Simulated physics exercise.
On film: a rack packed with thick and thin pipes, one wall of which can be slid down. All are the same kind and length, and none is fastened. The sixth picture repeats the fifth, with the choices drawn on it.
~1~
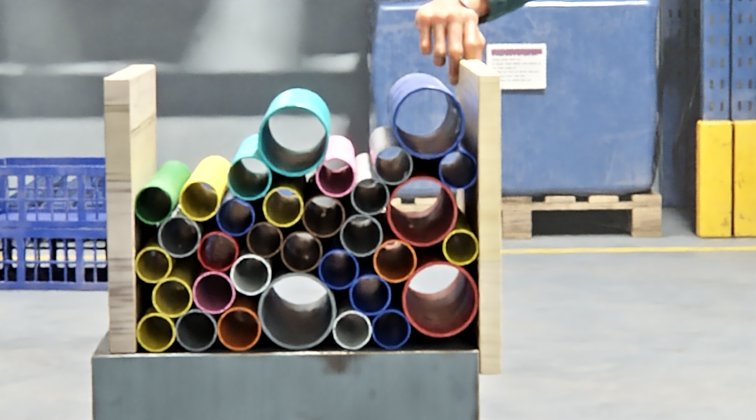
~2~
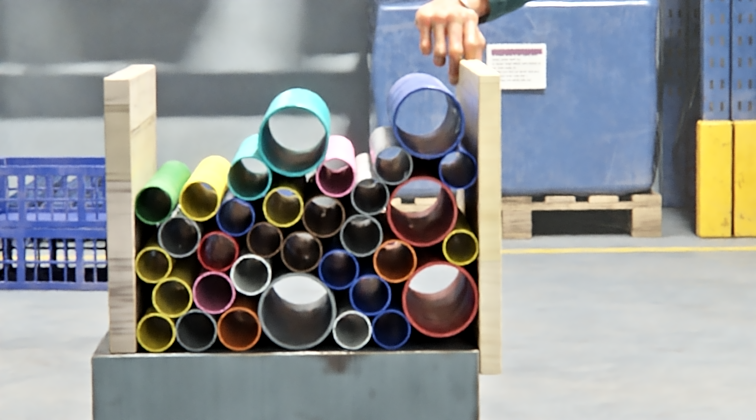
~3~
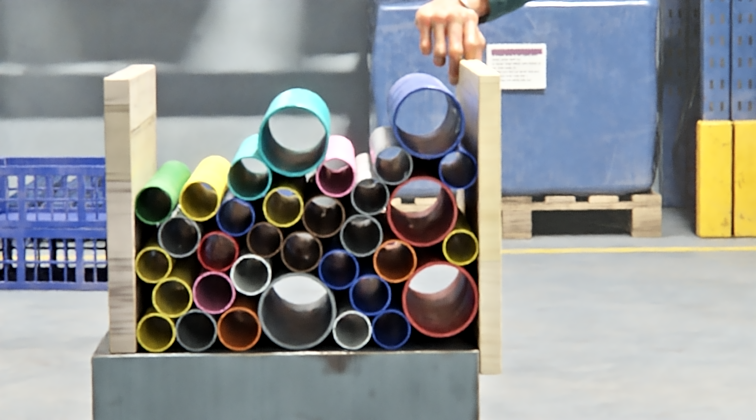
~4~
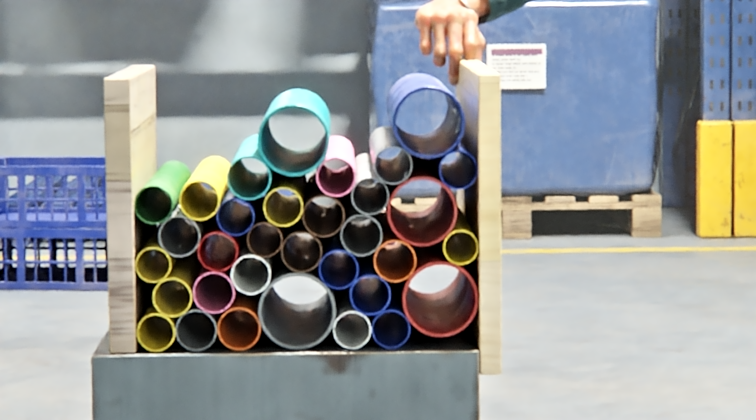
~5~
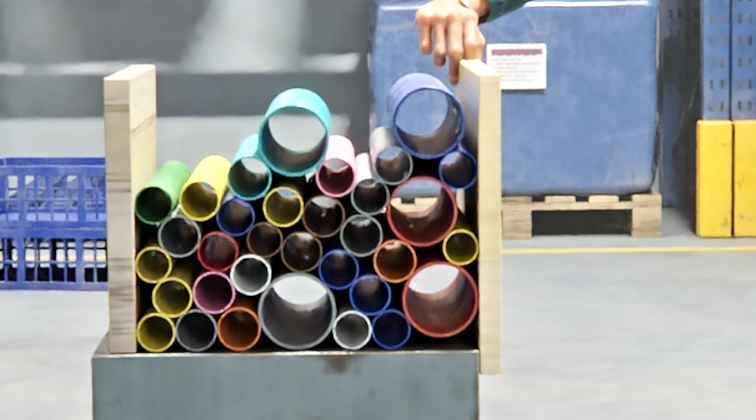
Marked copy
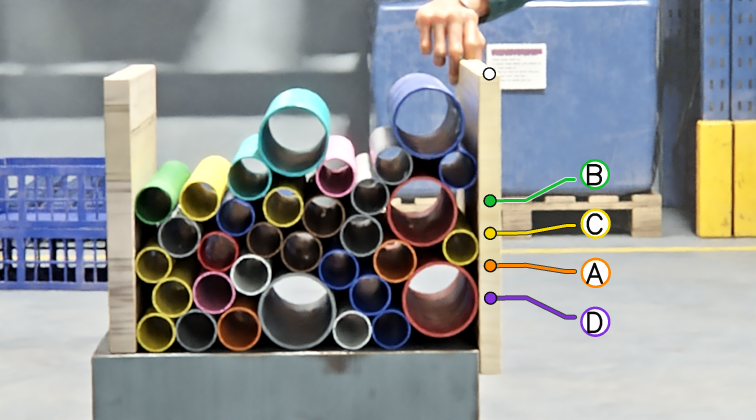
Colorful pipes, some thick and some thin, sat stacked between two upright wooden boards on a metal base, while a hand hovered at the top of the right board and nothing visibly moved.
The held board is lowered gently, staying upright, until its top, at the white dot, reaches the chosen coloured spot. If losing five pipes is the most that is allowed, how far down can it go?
Lower it to A and no more.
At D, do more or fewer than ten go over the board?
It loses fewer than ten.
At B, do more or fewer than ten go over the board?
Fewer than ten.
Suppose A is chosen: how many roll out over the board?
The count is two.
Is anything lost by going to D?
At D: Yes.
On the marked copy, A at (490, 265); B at (490, 201); C at (490, 234); D at (491, 298); the white dot at (489, 74).
Following A. Soon after the start, top of the board (478, 158).
Later, top of the board (479, 256).
In the end, top of the board (479, 264), two out over the board.
As for the rest, B none out over the board; C two out over the board; D more than five out over the board.
